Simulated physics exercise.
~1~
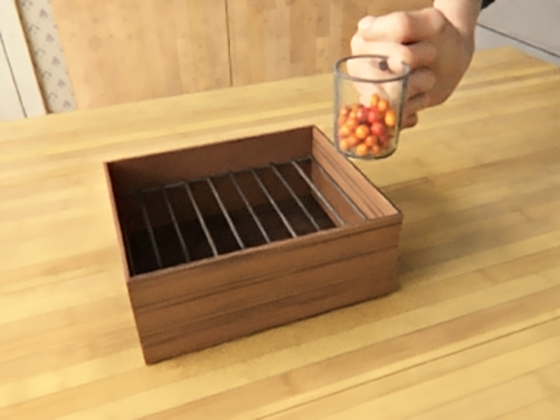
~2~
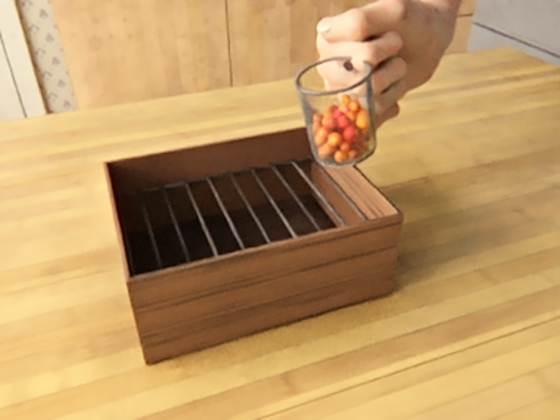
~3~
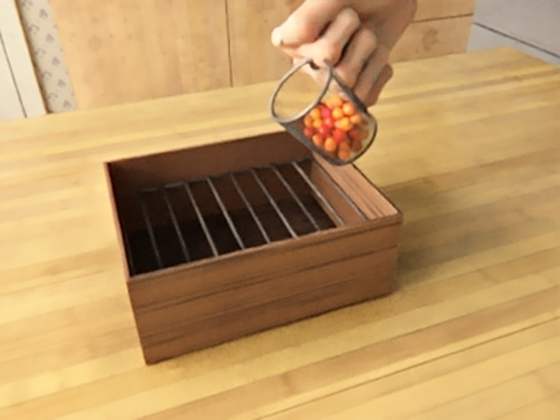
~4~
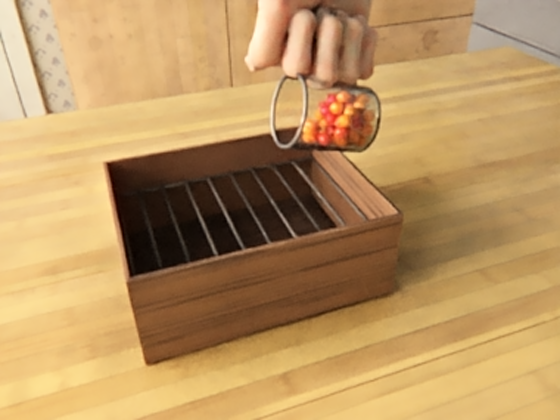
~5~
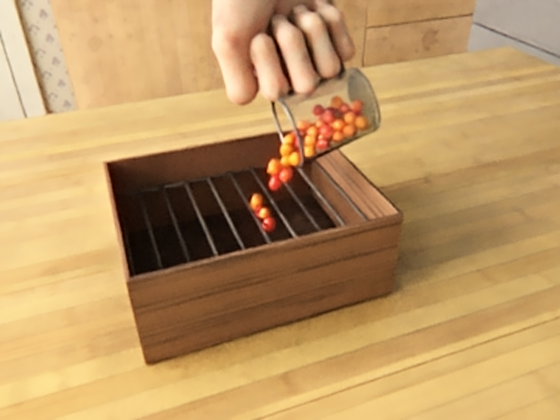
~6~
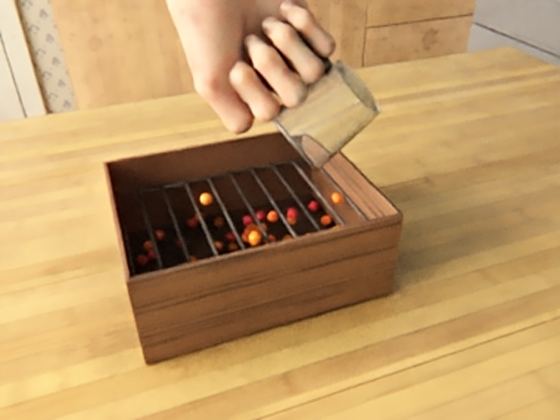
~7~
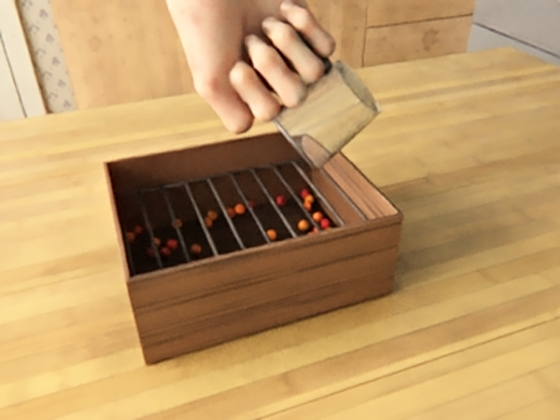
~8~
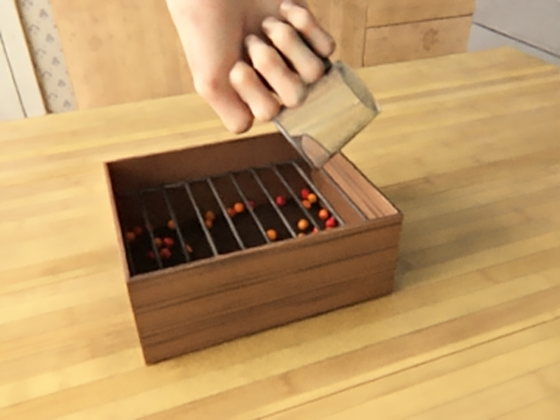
A hand tips red and orange bits from a glass, and all fall through the rack.
